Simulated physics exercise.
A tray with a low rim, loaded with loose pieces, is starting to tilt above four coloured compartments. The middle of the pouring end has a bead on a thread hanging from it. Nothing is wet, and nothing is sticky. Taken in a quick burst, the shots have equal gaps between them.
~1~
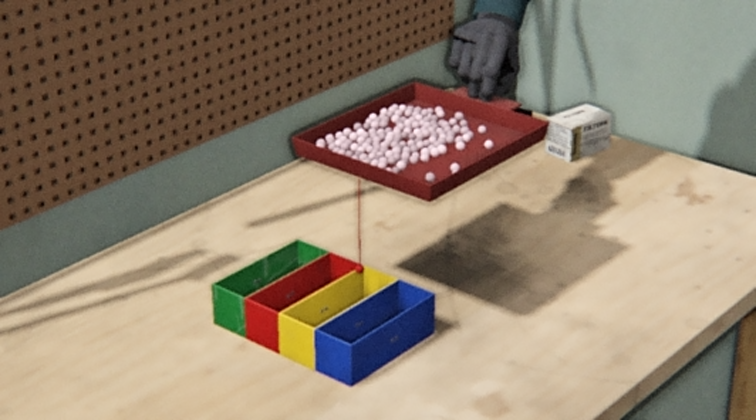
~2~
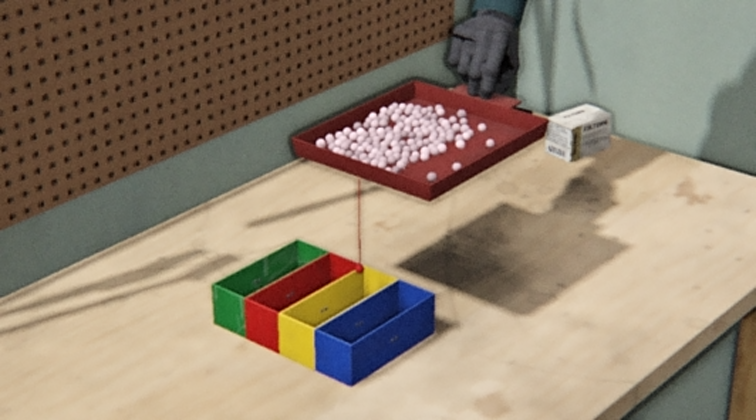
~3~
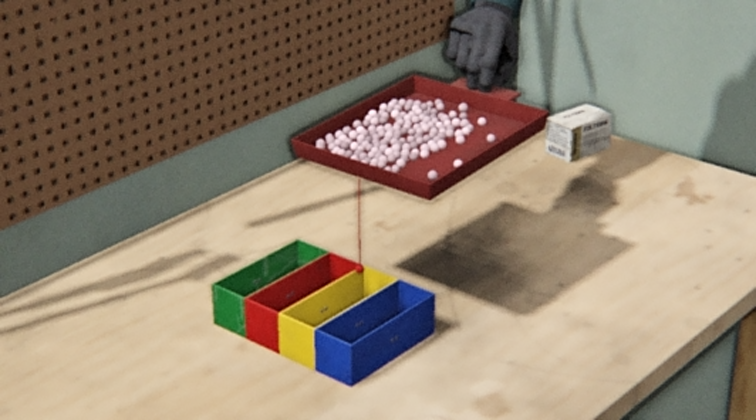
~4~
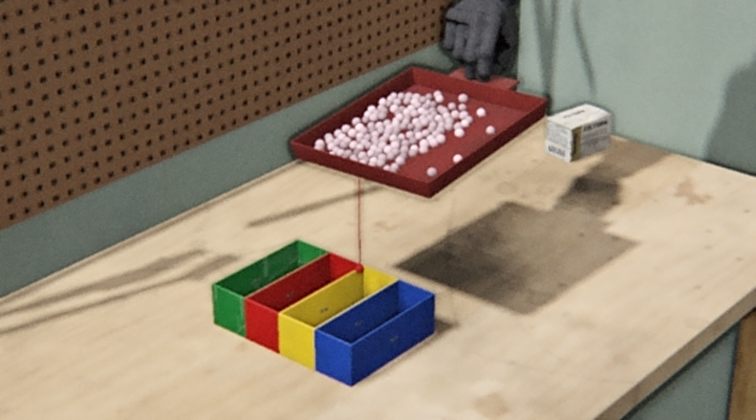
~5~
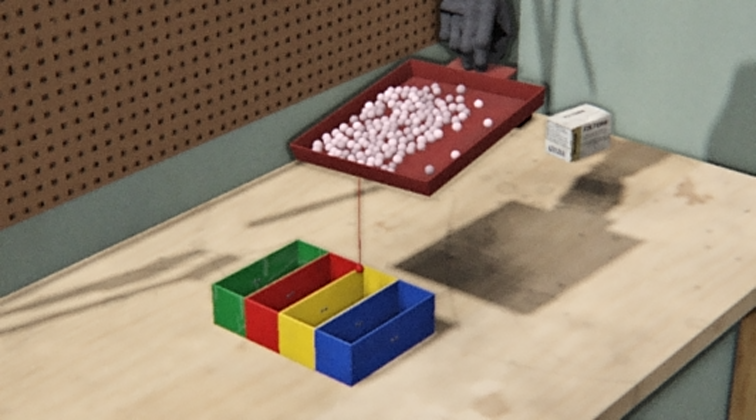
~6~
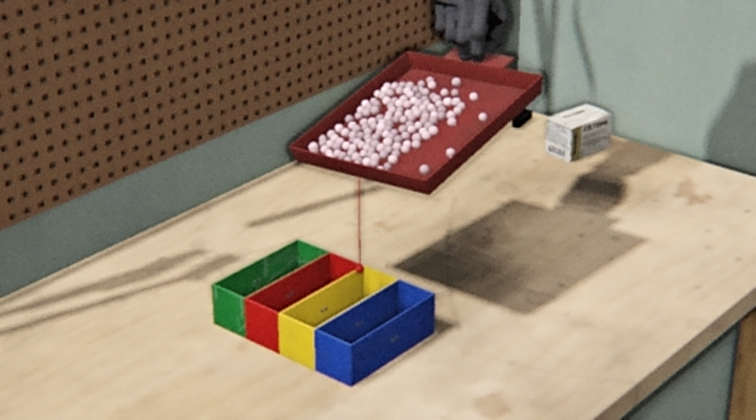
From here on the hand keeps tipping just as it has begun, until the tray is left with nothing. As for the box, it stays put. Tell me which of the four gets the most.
The green cell gets the most.
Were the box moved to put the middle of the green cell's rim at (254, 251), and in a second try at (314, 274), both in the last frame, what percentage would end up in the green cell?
You'd get near 10 per cent and afterwards near 20 per cent.
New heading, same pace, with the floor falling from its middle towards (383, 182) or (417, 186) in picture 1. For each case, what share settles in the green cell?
Lab note: Try one about 0 %, try two about 0 %.
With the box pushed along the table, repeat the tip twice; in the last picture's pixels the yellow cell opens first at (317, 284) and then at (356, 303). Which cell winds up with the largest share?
First try: The red cell. Second try: The green cell.
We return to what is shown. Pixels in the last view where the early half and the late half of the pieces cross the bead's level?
It goes through near (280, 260) first, then near (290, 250).
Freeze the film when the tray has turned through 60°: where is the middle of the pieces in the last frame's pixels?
Roughly (345, 128).
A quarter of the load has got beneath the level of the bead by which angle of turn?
Roughly 85 degrees of turn.
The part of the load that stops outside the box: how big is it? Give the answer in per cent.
About 10 per cent.
Soon, tray tipped steeply; all on the tray.
A while on, tray tipped right over; a small part on the tray; about half in the green cell; about a quarter in the red cell; a stray few in the blue cell; a stray few in the yellow cell; about a quarter falling or outside the box.
Towards the end, tray tipped past a quarter turn; about two thirds in the green cell; about a quarter in the red cell; a stray few in the yellow cell; a stray few in the blue cell; a small part falling or outside the box.
Finally, tray tipped past a quarter turn; about two thirds in the green cell; about a quarter in the red cell; a stray few in the yellow cell; a stray few in the blue cell; a small part outside the box.
